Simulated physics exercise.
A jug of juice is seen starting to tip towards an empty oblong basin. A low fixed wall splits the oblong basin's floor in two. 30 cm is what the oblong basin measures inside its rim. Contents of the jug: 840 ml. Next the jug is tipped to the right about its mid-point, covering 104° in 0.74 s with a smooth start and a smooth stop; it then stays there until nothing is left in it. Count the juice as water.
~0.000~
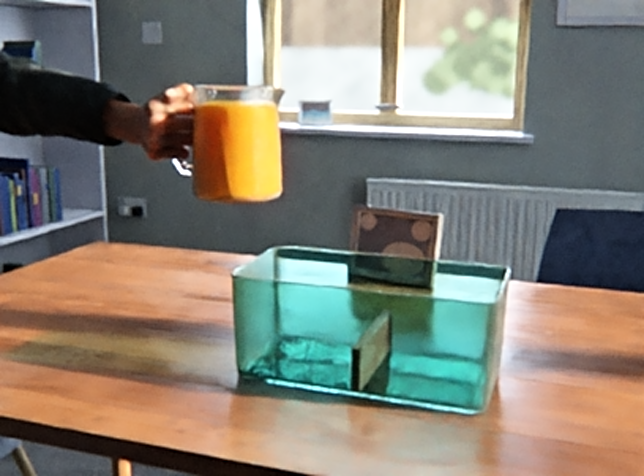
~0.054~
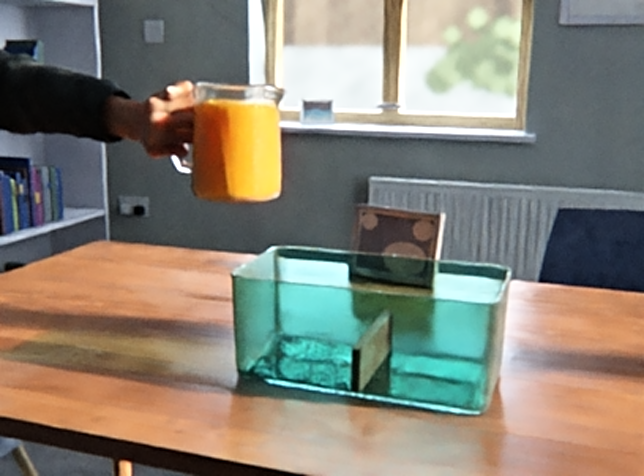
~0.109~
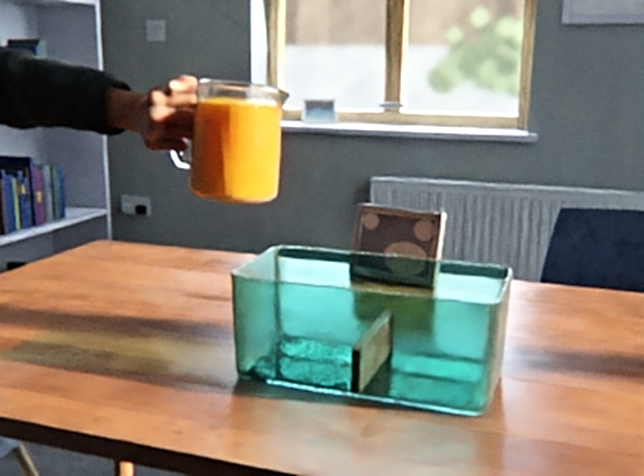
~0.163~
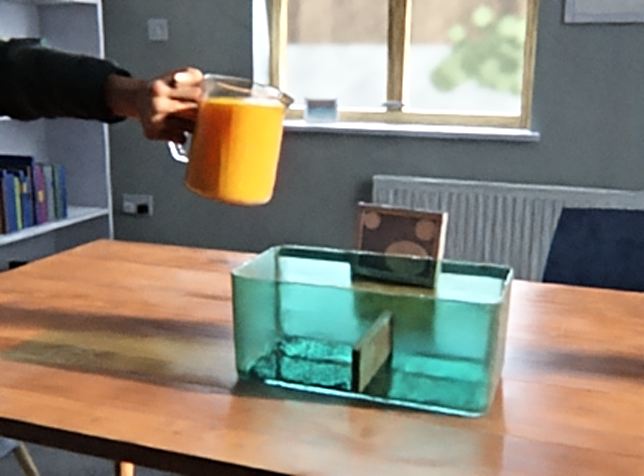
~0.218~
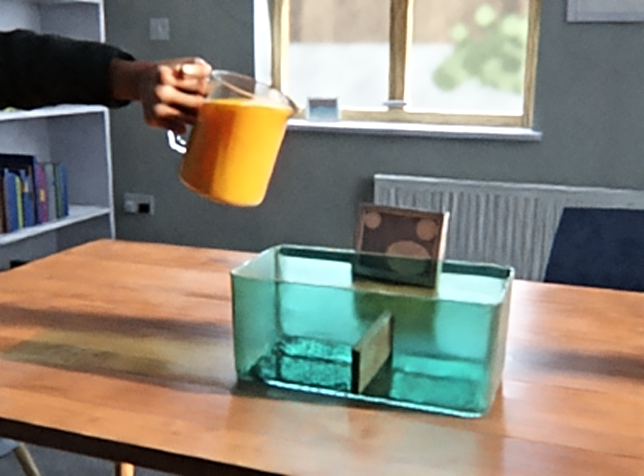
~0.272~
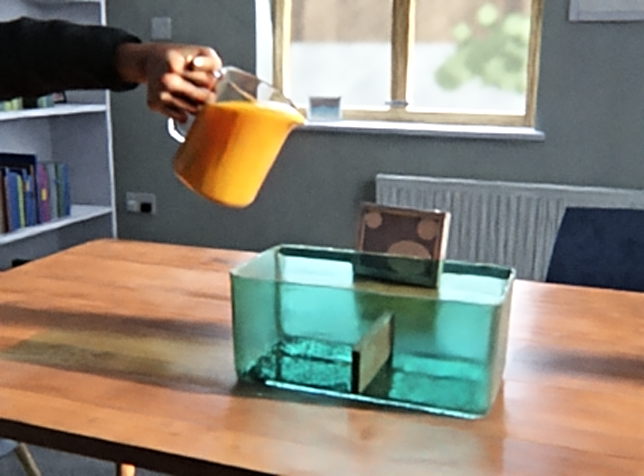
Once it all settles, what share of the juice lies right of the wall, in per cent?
6 %.
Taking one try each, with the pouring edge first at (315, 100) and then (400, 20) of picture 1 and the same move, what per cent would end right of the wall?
55 per cent first, 60 per cent second.
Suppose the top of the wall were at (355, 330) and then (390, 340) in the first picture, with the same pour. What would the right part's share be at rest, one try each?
In order, 40 and 10 per cent.
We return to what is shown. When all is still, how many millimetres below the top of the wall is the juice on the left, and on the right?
Near 18 mm for the left and near 50 mm for the right.
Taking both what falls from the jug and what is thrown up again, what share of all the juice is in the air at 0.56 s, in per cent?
Close to 20 in a hundred.
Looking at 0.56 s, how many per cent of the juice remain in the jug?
Near 70 in a hundred.
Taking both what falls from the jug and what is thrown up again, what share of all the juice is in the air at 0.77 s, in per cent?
Around 20 percent of it is airborne.
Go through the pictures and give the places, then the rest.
It leans 0°; its right rim is at (285, 90); the juice meets the walls at (203, 103) and (276, 105); the oblong basin's rim runs from (255, 261) to (504, 286); the wall's top is at (374, 329), in the first picture.
It leans 1°; its right rim is at (287, 90); the juice meets the walls at (204, 101) and (276, 105), in the second picture.
It leans 5°; its right rim is at (290, 94); the juice meets the walls at (206, 100) and (280, 106), in the third picture.
It leans 12°; its right rim is at (295, 100); the juice meets the walls at (207, 104) and (284, 106), in the fourth picture.
It leans 21°; its right rim is at (300, 110); the juice meets the walls at (202, 122) and (291, 109), in the fifth picture.
It leans 31°; its right rim is at (304, 123); the juice meets the walls at (197, 130) and (302, 117), in the sixth picture.
By 0.56 s the tilt is 90° and 69 per cent is still to pour, 10 is left of the wall and 0 right of it.
By 0.77 s the tilt is 104° and 25 per cent is still to pour, 53 is left of the wall and 2 right of it.
By 1.00 s the tilt is 104° and 6 per cent is still to pour, 77 is left of the wall and 3 right of it.
By 1.24 s the tilt is 104° and 1 per cent is still to pour, 85 is left of the wall and 5 right of it.
At rest 86 per cent lies left of the wall, 6 right of it and 8 outside.
